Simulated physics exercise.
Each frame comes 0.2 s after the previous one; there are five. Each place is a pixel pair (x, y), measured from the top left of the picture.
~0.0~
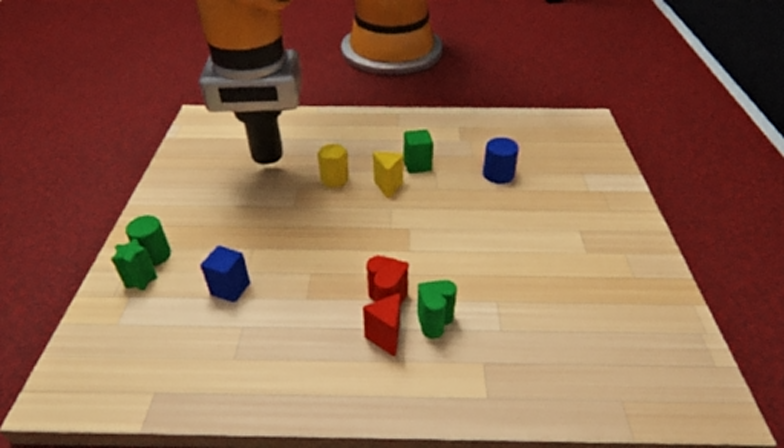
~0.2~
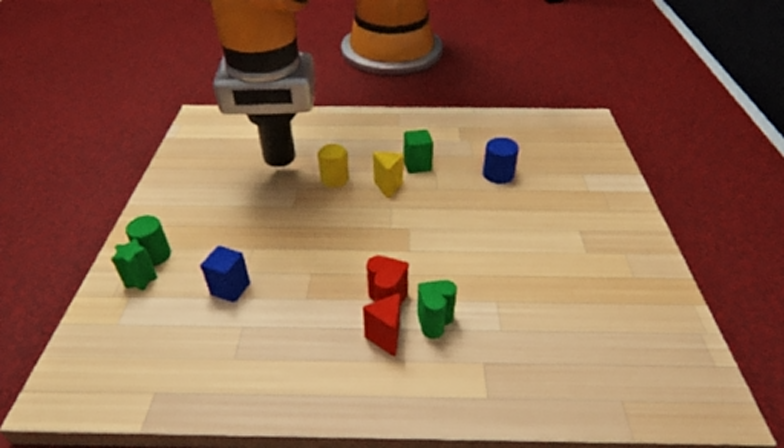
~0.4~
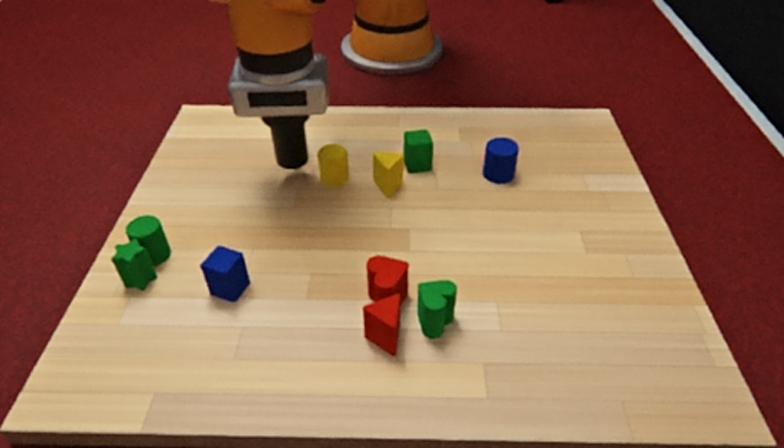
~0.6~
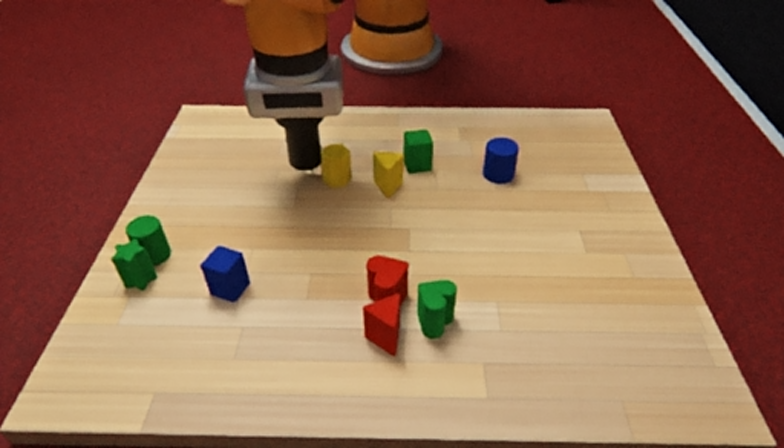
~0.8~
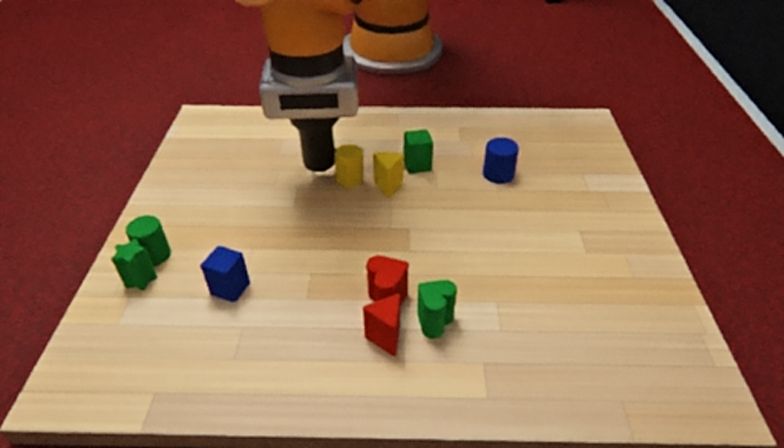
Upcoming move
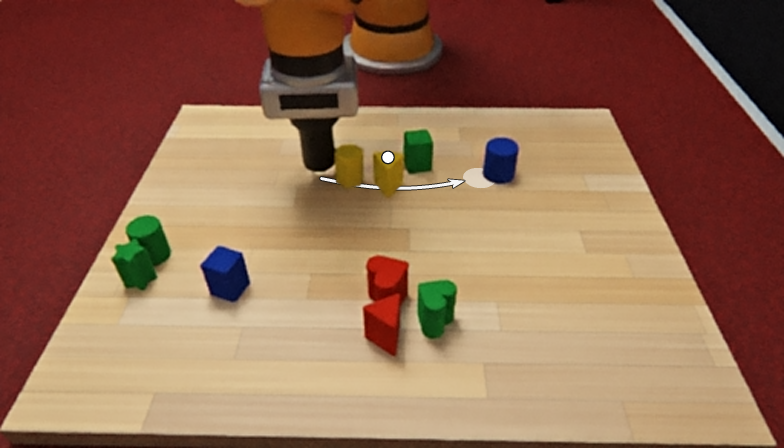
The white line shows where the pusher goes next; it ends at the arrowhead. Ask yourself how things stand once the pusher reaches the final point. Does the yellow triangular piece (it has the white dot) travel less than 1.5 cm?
I expect not.
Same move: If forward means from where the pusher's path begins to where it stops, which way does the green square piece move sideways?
Leftward.
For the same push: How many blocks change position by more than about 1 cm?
3 or more blocks.
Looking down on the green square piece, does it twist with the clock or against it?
It turns round anticlockwise.
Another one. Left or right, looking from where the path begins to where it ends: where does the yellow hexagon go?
Out to the left.
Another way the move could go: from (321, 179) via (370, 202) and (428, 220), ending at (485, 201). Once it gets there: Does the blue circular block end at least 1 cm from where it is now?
No, that is not how it ends up.
Drawn move, from (321, 179) through (373, 187) and (428, 187) to (479, 178); the dot is on the yellow triangular piece.
On the path given first. One third of the way, pusher (373, 172); yellow hexagon (395, 146), turned 55° anticlockwise; yellow triangular piece (414, 155), turned 75° clockwise.
Two thirds of the way, pusher (430, 172); yellow hexagon (436, 141), turned 90° anticlockwise; yellow triangular piece (461, 150), turned 55° clockwise; green square piece (439, 127), turned 70° anticlockwise.
At the end, pusher (481, 163); yellow hexagon (450, 137), turned 115° anticlockwise; yellow triangular piece (495, 137), turned 30° anticlockwise; green square piece (442, 123), turned 90° anticlockwise; blue circular block (521, 137).
